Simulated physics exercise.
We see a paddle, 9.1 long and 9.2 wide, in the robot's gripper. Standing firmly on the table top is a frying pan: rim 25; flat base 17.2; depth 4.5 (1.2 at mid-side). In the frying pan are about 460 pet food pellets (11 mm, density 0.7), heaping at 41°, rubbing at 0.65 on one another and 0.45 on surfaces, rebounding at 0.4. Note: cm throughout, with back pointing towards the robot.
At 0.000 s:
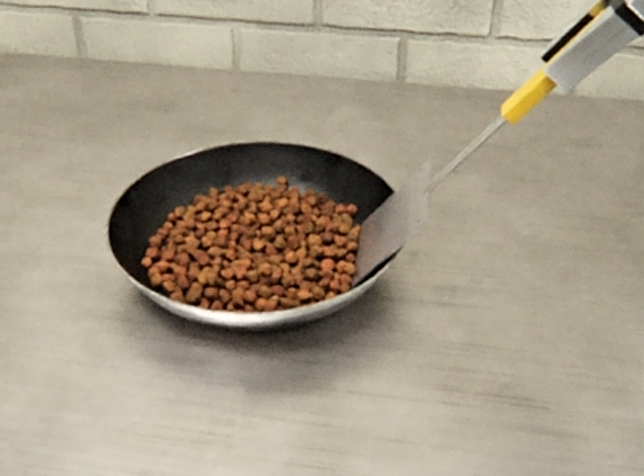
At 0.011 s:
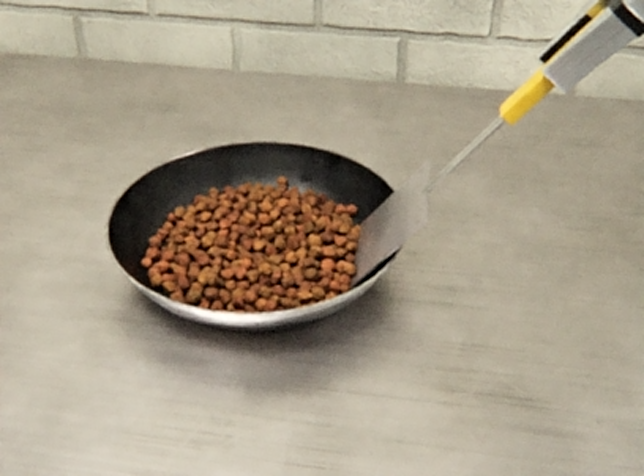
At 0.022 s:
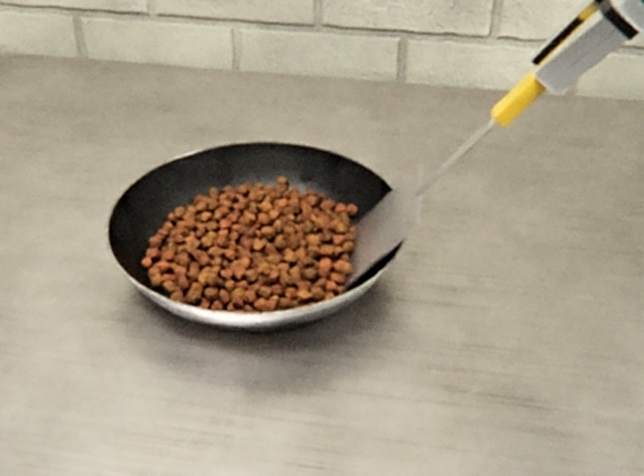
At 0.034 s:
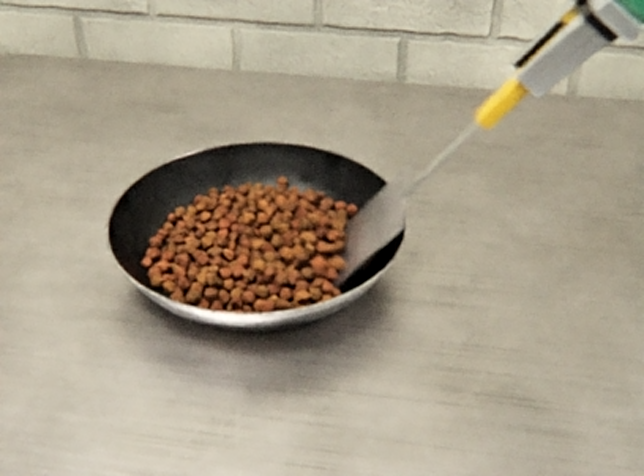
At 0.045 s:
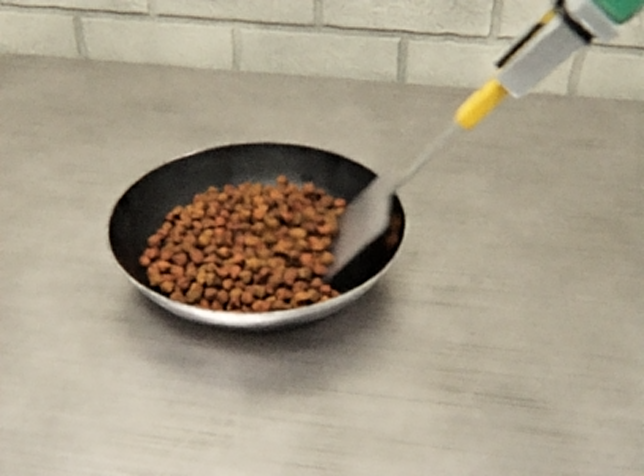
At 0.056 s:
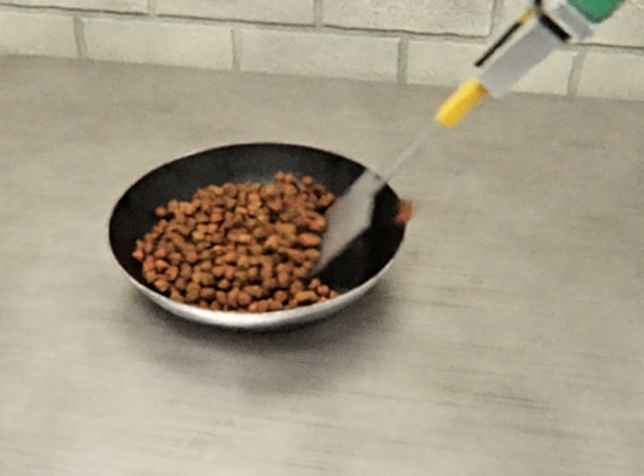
A robot-held paddle pushes brown pellets leftward in a black frying pan, flicking one up at the right rim.
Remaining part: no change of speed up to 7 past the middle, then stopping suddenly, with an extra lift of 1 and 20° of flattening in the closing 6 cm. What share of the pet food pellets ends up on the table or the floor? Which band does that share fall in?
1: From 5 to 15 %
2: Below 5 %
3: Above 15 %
Above 15 % (3).
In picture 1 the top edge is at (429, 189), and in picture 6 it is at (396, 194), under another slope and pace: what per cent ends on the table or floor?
5 per cent.
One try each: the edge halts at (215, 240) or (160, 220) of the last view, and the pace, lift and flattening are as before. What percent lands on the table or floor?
Estimates, in order: 5 % and 40 %.
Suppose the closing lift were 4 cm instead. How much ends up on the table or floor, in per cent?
Close to 20 in a hundred.
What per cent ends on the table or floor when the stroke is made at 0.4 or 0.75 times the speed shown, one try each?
Roughly 5 per cent on the first try and 10 per cent on the second.
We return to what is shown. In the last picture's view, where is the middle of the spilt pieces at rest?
Centre of the spill: Approx. (79, 235).
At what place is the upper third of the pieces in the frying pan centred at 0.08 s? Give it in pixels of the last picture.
Estimated point: Close to (236, 226).
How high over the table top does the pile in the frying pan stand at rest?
Some 6.0 cm above the table.
By 0.08 s, sloping 54°, highest piece 17 above the table; 459 in the frying pan, 4 on the blade or in flight.
By 0.11 s, sloping 48°, highest piece 27 above the table; 459 in the frying pan, 4 on the blade or in flight.
By 0.32 s, sloping 34°, highest piece 77 above the table; 369 in the frying pan, 72 on the table or floor, 22 on the blade or in flight.
By 1.37 s, sloping 34°, highest piece 6 above the table; 366 in the frying pan, 97 on the table or floor.
Final count, 366 in the frying pan, 97 on the table or floor. That is 21 % on the table or floor.
